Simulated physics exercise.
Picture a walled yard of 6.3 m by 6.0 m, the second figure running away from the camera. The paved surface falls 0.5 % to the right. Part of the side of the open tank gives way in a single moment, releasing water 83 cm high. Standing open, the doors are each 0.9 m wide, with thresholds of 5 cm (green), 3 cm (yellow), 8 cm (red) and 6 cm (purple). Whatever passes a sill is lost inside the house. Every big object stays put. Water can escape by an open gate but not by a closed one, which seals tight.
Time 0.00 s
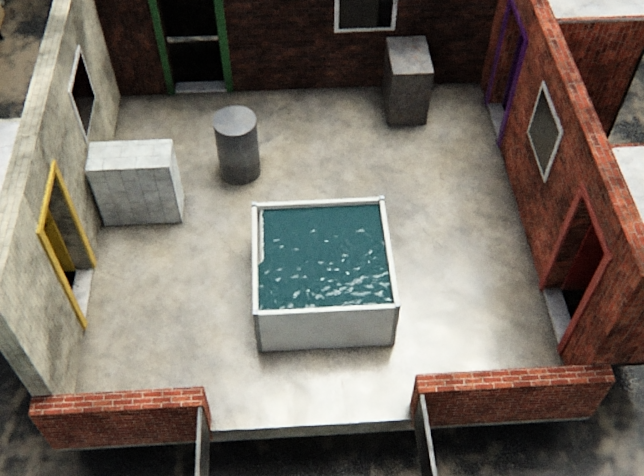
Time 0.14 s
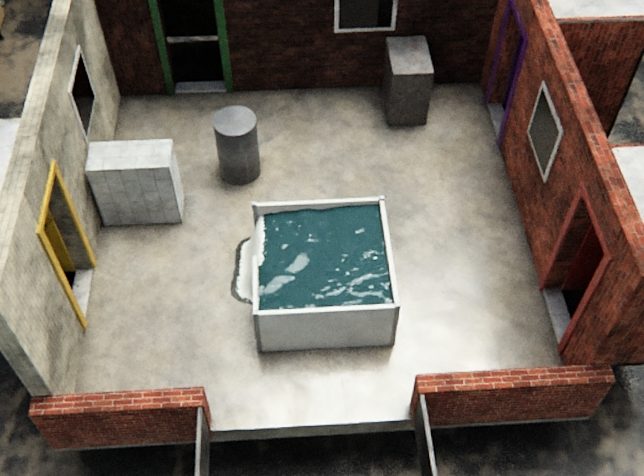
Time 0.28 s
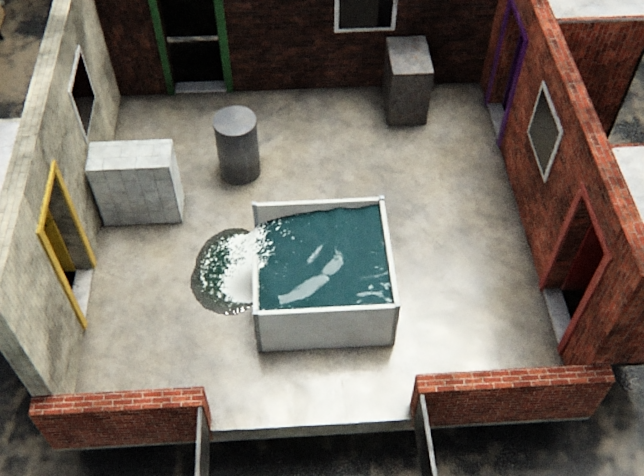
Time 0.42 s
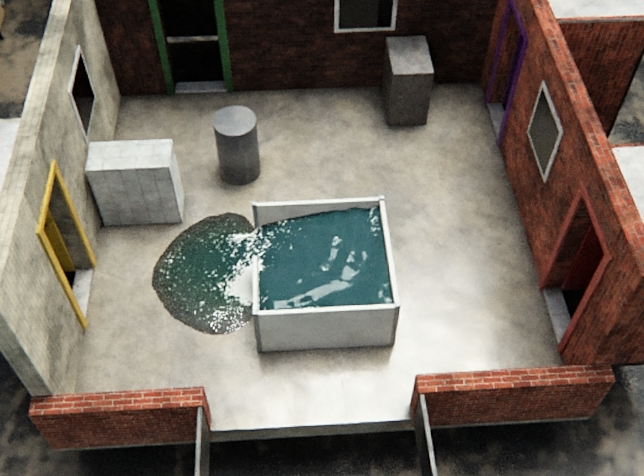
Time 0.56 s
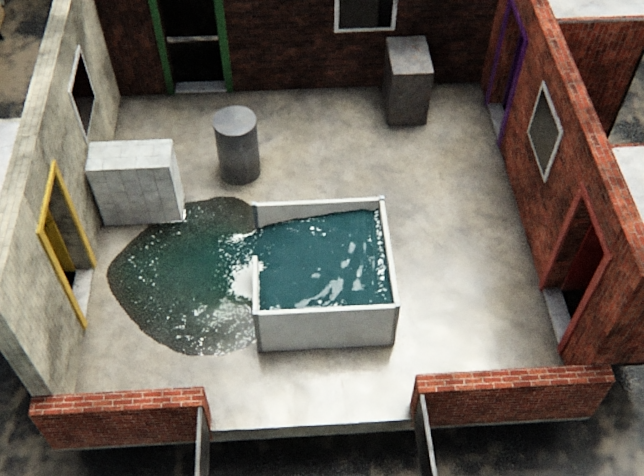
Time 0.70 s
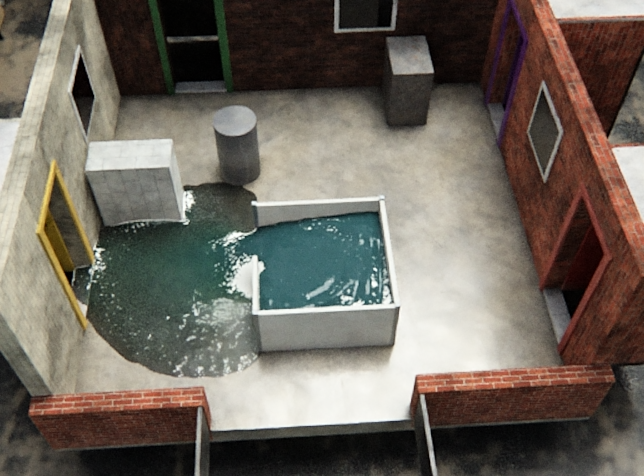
At first, water ripples inside a square, open tank on the floor of a walled yard. Then water bursts out through the tank's left side, foaming onto the pale floor. The dark pool widens leftward, reaching the base of the pale block and the wall by the yellow-framed door.
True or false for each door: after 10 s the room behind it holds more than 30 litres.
Green door: True; yellow door: True; red door: False; purple door: False.
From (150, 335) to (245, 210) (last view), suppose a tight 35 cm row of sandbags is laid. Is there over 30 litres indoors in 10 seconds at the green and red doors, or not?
Checking the limit, green is fine, red is fine.
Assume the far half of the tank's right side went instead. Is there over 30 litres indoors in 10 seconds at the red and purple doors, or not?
Log - red: Threshold topped, purple: Threshold topped.
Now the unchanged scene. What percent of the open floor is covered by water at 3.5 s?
Roughly 40 % of the floor is wet.
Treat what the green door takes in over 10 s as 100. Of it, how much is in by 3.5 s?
That works out near 45%.
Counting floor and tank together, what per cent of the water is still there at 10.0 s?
About 62 percent of the water remains.
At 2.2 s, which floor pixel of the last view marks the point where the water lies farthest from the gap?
Somewhere around (121, 99).
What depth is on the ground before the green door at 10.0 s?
Looks like about 6.0 cm at that spot.
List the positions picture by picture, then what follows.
The first frame shows still water, 83 cm deep, in the open tank at (322, 256).
In the second frame, water pours out at (260, 256) and has run 0.6 m, to a hidden place; typically 10 cm deep outside, 83 cm at the open tank's back.
In the third frame, water pours out at (260, 258) and has run 0.9 m, to (198, 290); typically 12 cm deep outside, 83 cm at the open tank's back.
In the fourth frame, the front is at (160, 288), 1.4 m from the gap at (260, 259); 2.1 m2 of floor is under water; 80 cm left at the back of the open tank.
In the fifth frame, water pours out at (260, 260) and has run 2.1 m, to (116, 266); typically 6 cm deep outside, 73 cm at the open tank's back.
In the sixth frame, the front is at (77, 270), 2.6 m from the gap at (260, 259); 5.5 m2 of floor is under water; 70 cm left at the back of the open tank.
After 1.4 s water covers 25 % of the floor and is deepest (52 cm) near (113, 228); green door not reached, yellow door 16 cm at the sill, 96 L in, red door not reached, purple door not reached.
After 2.2 s water covers 35 % of the floor and is deepest (39 cm) near (99, 238); green door 8 cm at the sill, 5 L in, yellow door 25 cm at the sill, 259 L in, red door not reached, purple door not reached.
After 3.5 s water covers 40 % of the floor and is deepest (30 cm) near (73, 407); green door 11 cm at the sill, 41 L in, yellow door 19 cm at the sill, 410 L in, red door not reached, purple door not reached.
After 6.0 s water covers 60 % of the floor and is deepest (16 cm) near (570, 392); green door 8 cm at the sill, 66 L in, yellow door 13 cm at the sill, 588 L in, red door 10 cm at the sill, 0 L in, purple door not reached.
After 10.0 s water covers 85 % of the floor and is deepest (10 cm) near (71, 420); green door 6 cm at the sill, 88 L in, yellow door 8 cm at the sill, 707 L in, red door 6 cm at the sill, 7 L in, purple door 3 cm at the sill, 0 L in.
